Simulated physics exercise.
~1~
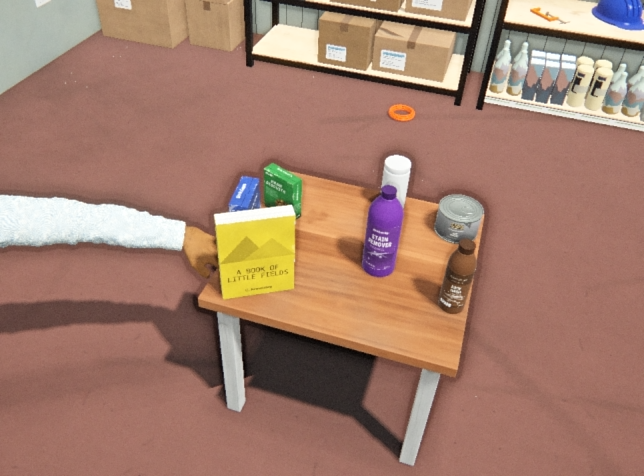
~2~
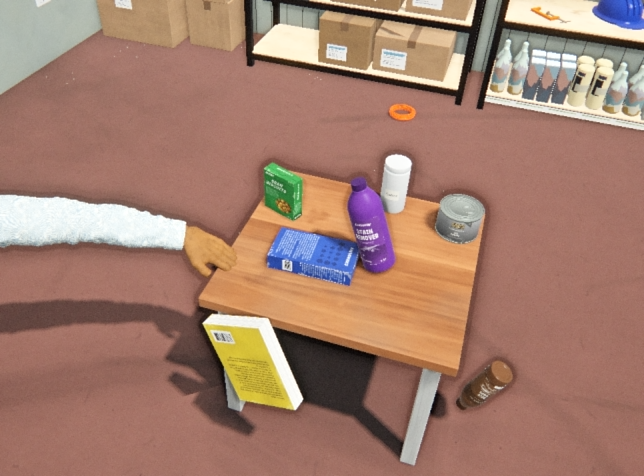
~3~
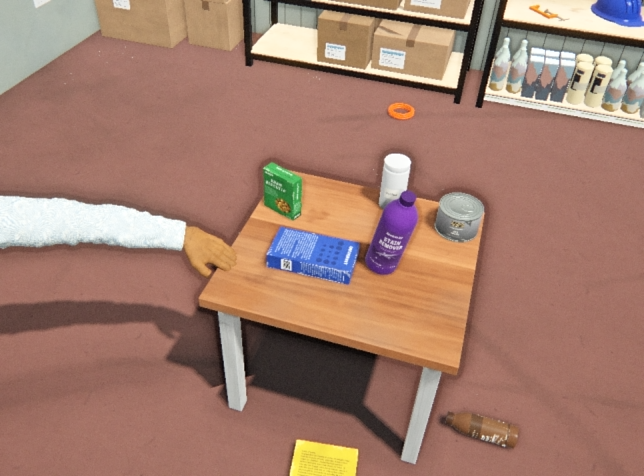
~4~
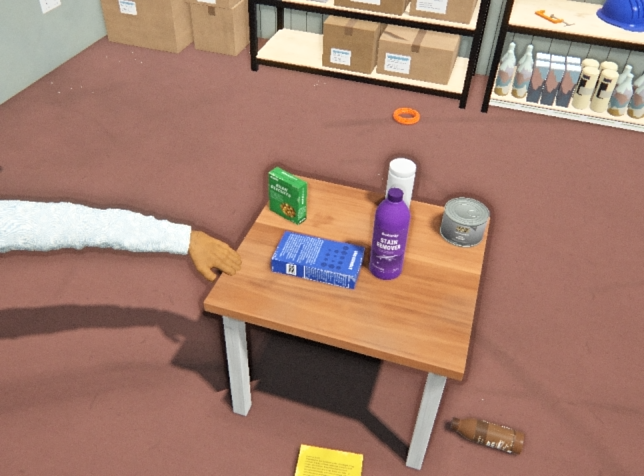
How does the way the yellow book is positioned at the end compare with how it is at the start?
At the start the yellow book stands upright on the table, and at the end it lies on its side on the floor in front of it.
